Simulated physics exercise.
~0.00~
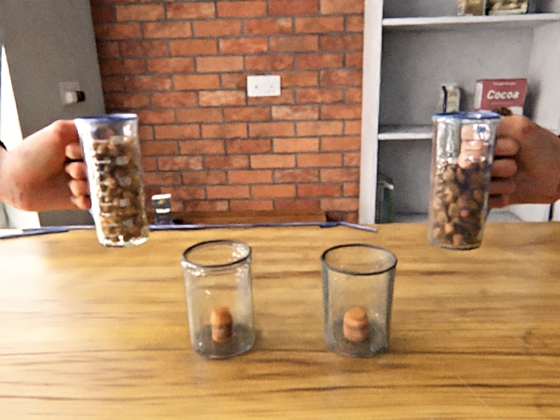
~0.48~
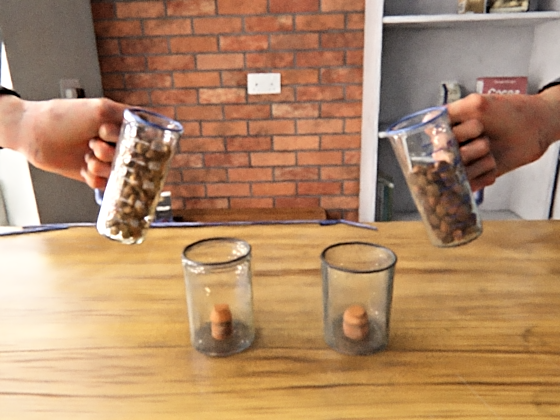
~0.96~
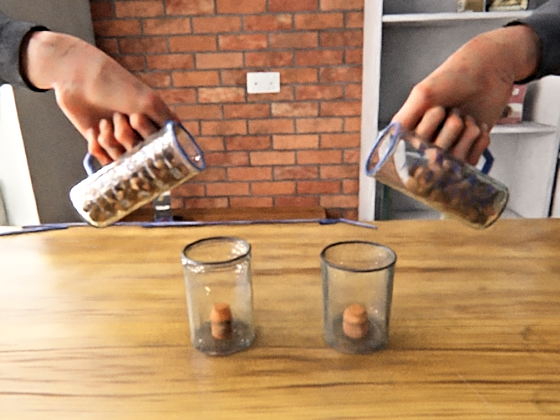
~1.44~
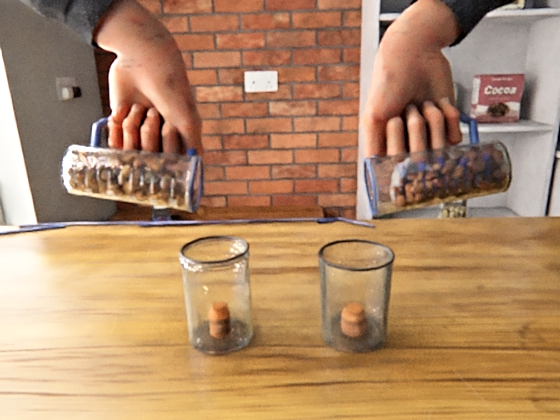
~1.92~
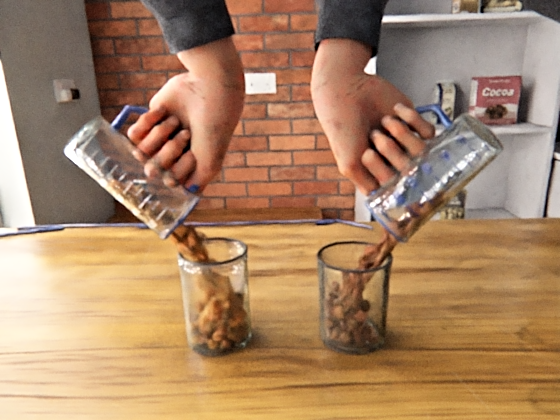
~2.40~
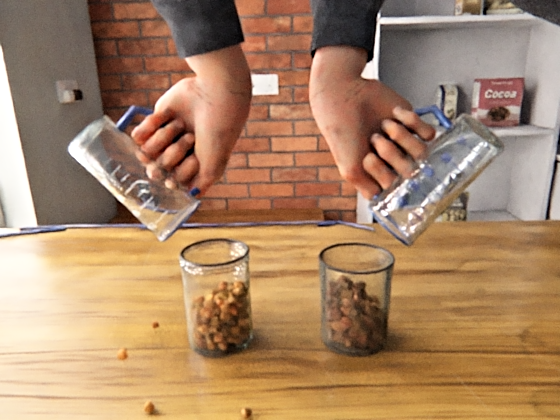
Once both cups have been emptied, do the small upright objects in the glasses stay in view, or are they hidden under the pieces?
Both are hidden. The brown pieces cover the object in the left glass and the one in the right glass.
